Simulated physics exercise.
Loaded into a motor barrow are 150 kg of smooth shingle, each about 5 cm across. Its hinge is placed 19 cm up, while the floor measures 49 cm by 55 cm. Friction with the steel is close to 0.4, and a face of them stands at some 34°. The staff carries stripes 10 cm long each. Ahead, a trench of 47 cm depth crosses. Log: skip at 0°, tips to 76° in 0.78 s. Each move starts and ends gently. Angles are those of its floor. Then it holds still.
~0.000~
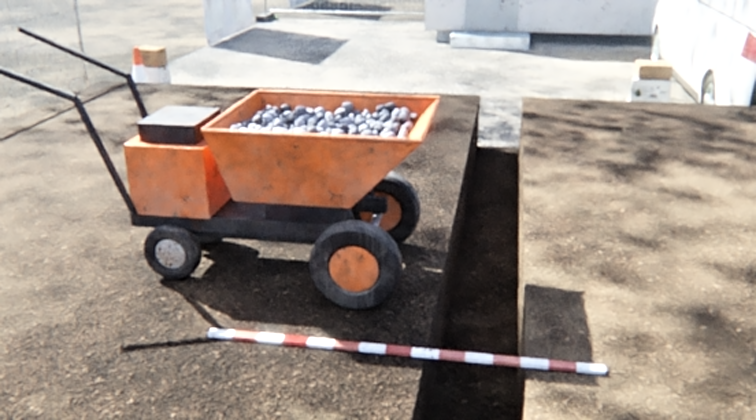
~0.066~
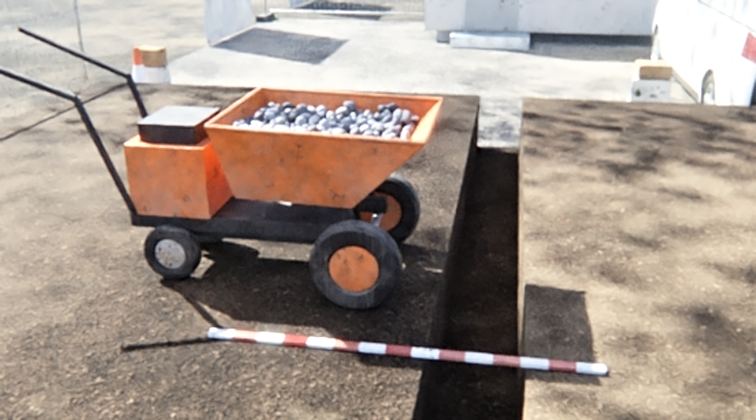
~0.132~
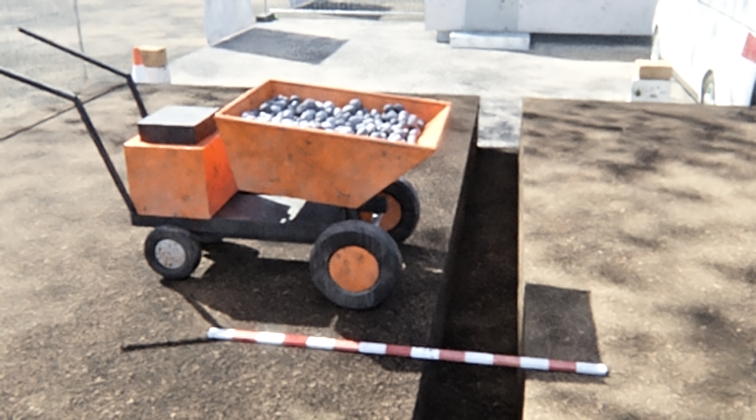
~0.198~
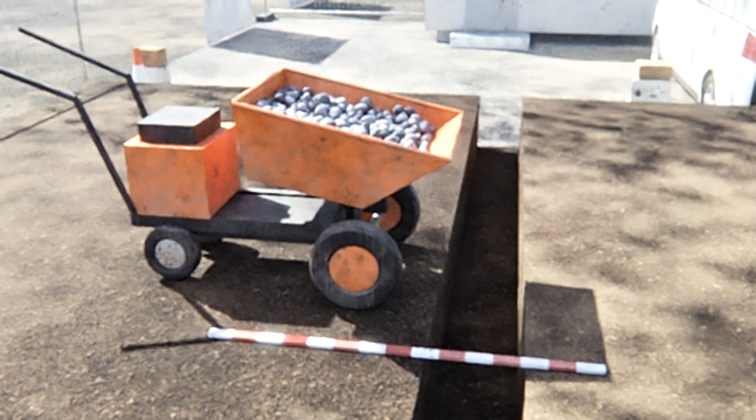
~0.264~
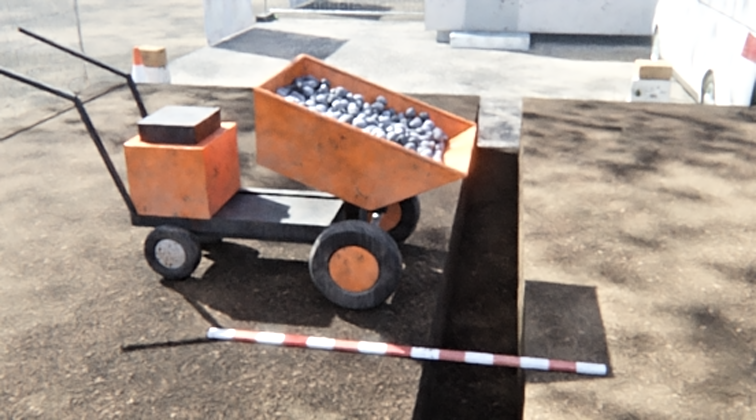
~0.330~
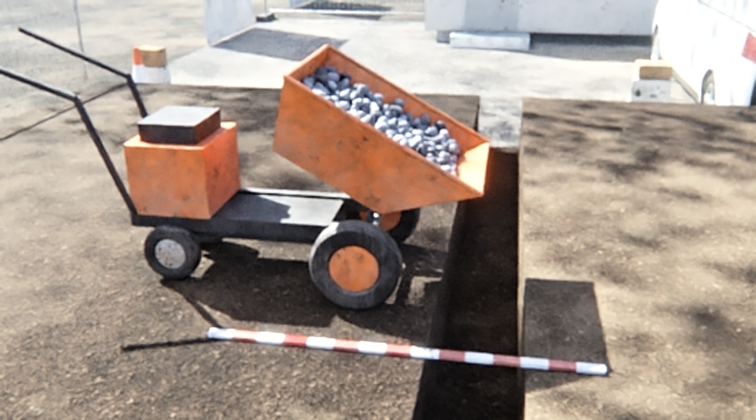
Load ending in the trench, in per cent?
29 per cent.
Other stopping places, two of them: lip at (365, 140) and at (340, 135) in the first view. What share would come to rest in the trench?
Around 90 and then 100 percent.
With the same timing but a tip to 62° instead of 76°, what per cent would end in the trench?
In that case around 30 percent.
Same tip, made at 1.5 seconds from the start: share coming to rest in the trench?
35 %.
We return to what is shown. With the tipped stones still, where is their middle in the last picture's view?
Their middle ends up near (581, 286).
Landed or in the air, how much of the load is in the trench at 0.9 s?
Close to 10 per cent at that time.
After 0.6 s the floor is at 64°; 100 % in the skip; the foremost stones are at (510, 242).
After 0.9 s the floor is at 76°; 55 % in the skip, 8 % in the trench, 36 % past the trench; the foremost stones are at (633, 292).
After 1.2 s the floor is at 76°; 10 % in the skip, 19 % in the trench, 71 % past the trench; the foremost stones are past the picture's edge.
After 3.2 s the floor is at 76°; 0 % in the skip, 29 % in the trench, 71 % past the trench; the foremost stones are past the picture's edge.
